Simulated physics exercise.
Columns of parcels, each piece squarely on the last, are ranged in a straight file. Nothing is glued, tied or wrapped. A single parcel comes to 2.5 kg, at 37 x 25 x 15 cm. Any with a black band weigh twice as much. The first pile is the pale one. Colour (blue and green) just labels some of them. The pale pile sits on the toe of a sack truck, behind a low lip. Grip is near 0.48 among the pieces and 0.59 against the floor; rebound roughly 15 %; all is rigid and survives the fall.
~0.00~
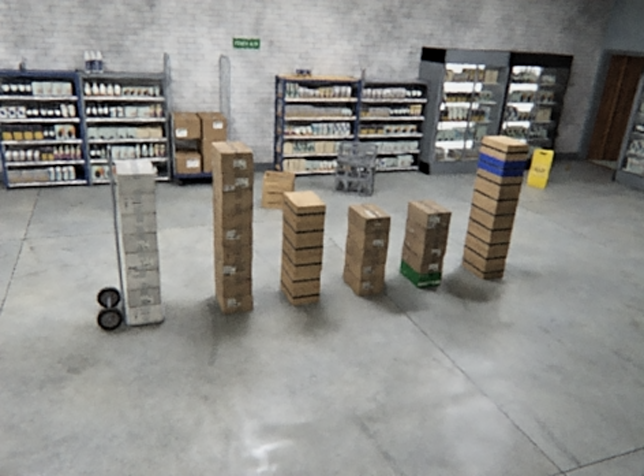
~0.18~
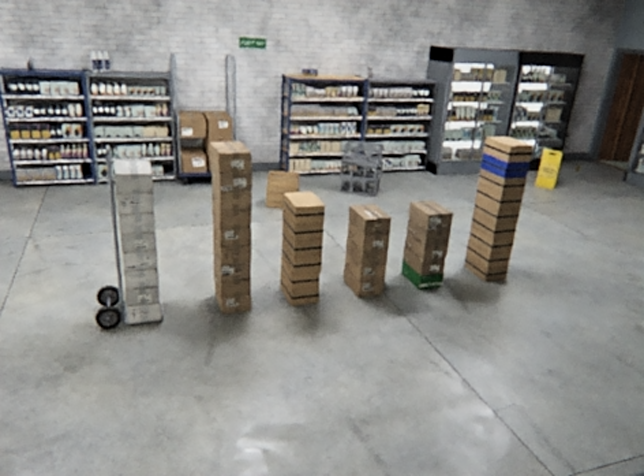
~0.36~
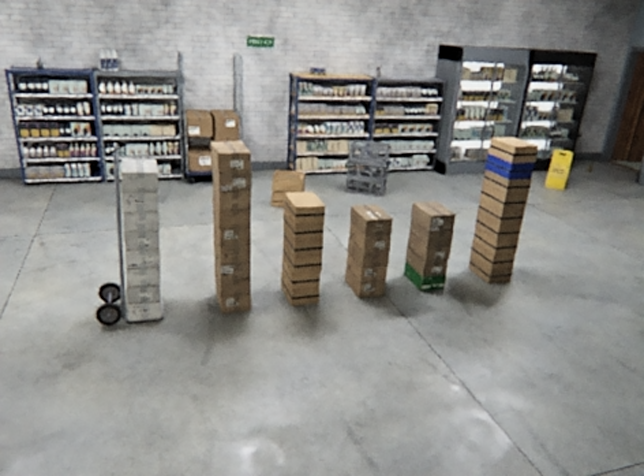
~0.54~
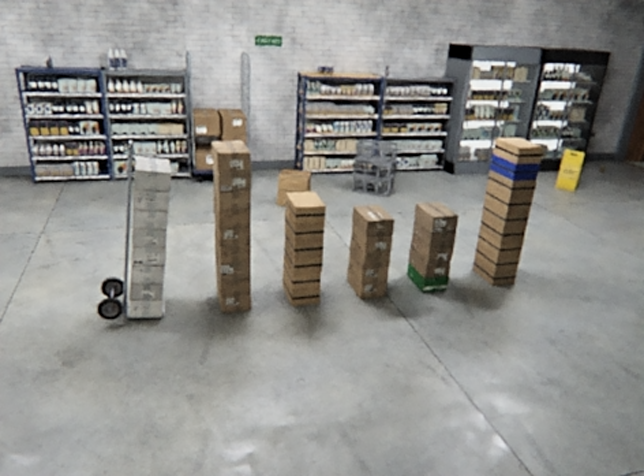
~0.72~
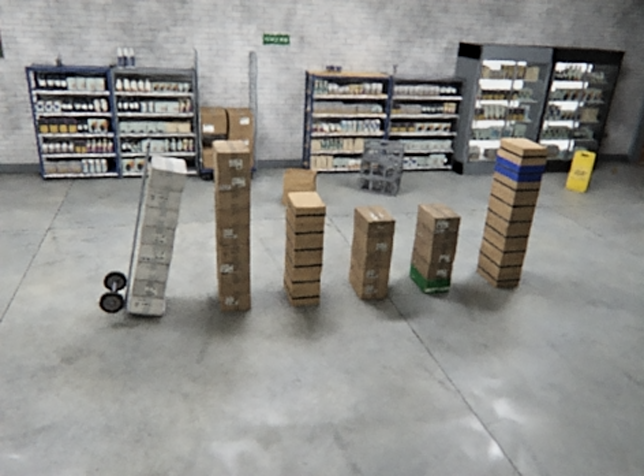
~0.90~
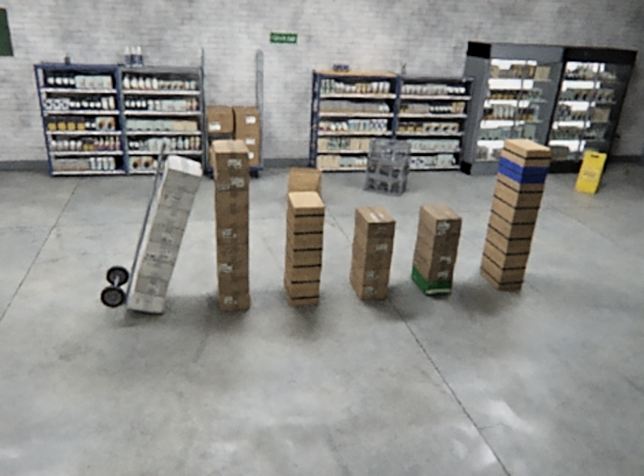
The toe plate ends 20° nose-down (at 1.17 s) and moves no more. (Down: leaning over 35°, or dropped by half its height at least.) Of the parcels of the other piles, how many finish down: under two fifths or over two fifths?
The part is over two fifths.
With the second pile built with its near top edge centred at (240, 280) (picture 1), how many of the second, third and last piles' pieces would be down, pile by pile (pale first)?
Then second 0, third 0, last 0.
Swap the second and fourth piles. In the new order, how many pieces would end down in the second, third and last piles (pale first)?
In that case second 0, third 0, last 0.
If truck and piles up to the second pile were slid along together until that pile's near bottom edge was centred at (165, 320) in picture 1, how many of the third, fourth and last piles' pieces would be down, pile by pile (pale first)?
Then third 5, fourth 4, last 0.
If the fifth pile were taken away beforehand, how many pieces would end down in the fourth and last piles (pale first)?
Then fourth 4, last 0.
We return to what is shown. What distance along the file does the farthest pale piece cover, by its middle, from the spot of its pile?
Roughly 120 cm along.
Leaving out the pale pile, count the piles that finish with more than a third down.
4 of them.
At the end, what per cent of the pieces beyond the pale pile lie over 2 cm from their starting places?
It is 95 per cent.
After 1.48 s, 6 of the pale pile down; none of the 34 other parcels down, 9 disturbed.
After 2.06 s, 8 of the pale pile down; 2 of the 34 other parcels down.
After 2.66 s, 8 of the pale pile down; 13 of the 34 other parcels down.
After 3.20 s, 8 of the pale pile down; 20 of the 34 other parcels down; green parcel leaning 32°.
At rest (3.8 s), 8 of the pale pile down; 24 of the 34 other parcels down; green parcel leaning 52°; blue parcel shifted 37 mm. That is 71 per cent. As the last picture would show them, middles, green parcel near (442, 271), blue parcel near (526, 169).
